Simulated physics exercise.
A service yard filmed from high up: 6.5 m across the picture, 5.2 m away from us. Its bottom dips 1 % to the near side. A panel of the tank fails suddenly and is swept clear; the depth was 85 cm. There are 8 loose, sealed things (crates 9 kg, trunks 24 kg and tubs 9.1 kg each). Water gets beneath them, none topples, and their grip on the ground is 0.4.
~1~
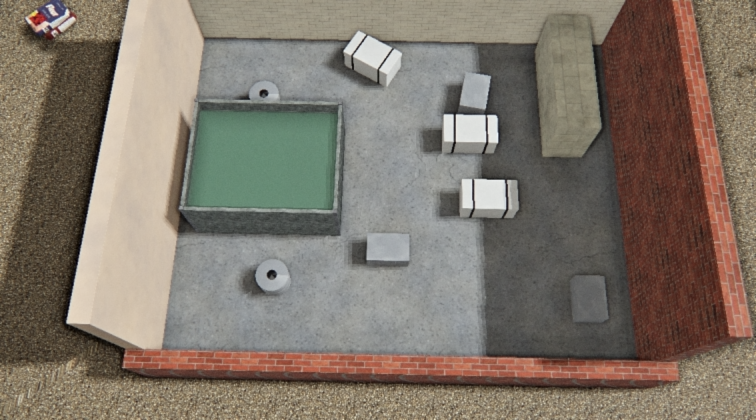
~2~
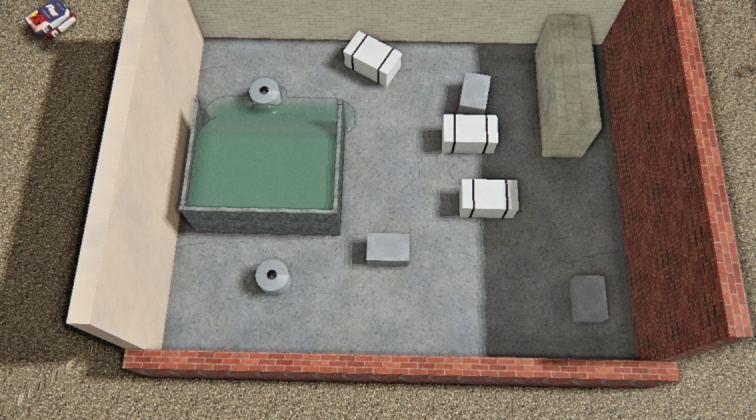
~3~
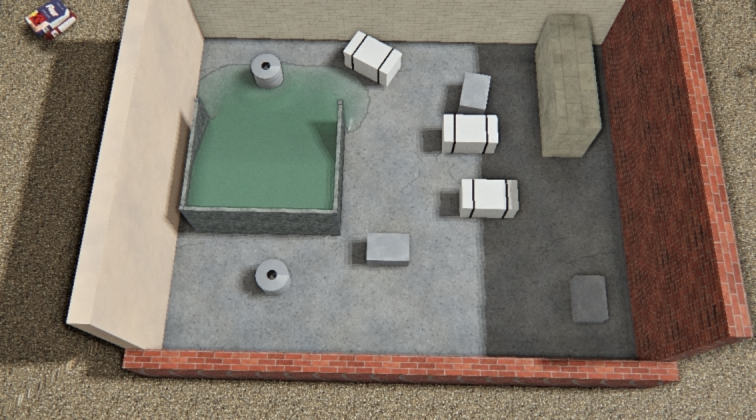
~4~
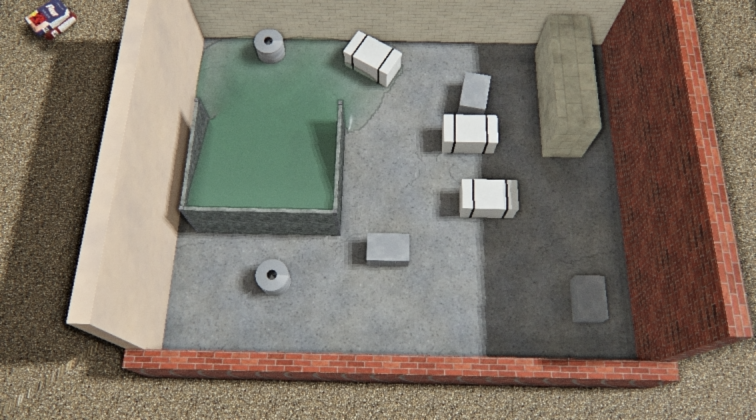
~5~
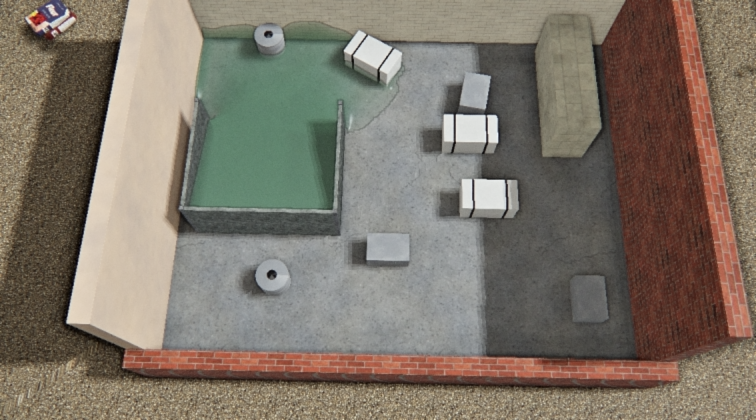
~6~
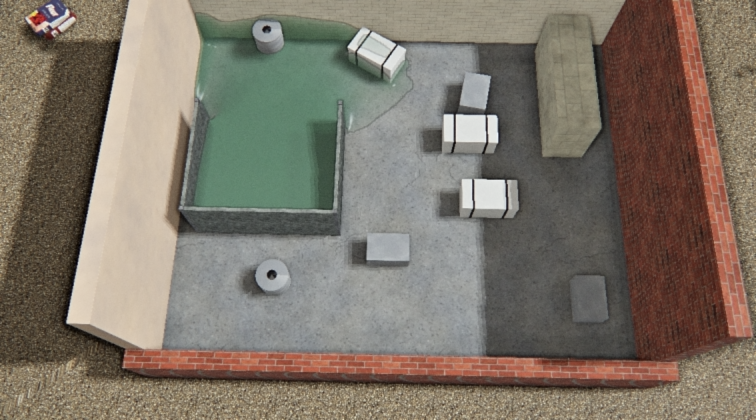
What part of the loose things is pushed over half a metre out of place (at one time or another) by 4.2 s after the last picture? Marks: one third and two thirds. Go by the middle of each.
It is at least two thirds.
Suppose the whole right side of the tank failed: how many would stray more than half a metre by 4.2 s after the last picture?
Then 6.
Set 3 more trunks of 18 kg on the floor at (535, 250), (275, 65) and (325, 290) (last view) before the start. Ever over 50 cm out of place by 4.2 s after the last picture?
In turn: More, past it, short of it.
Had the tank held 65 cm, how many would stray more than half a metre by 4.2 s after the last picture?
In that case 6 of them.
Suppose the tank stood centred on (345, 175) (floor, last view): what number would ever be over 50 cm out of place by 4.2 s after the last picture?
In that case 7 of them.
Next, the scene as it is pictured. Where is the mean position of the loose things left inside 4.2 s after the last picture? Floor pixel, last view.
Near (444, 268).
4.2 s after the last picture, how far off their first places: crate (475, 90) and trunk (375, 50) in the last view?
In that order: 400 cm, 400 cm.
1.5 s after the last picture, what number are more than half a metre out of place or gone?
I count 2.
Then, 0.4 s after the last picture 2 of 8 are over 50 cm from their spots; 1 afloat.
Then, 1.5 s after the last picture 2 of 8 are over 50 cm from their spots; 2 afloat.
Then, 2.8 s after the last picture 5 of 8 are over 50 cm from their spots; 3 afloat.
Then, 4.2 s after the last picture 6 of 8 are over 50 cm from their spots, and 6 have been at some point; 4 afloat.
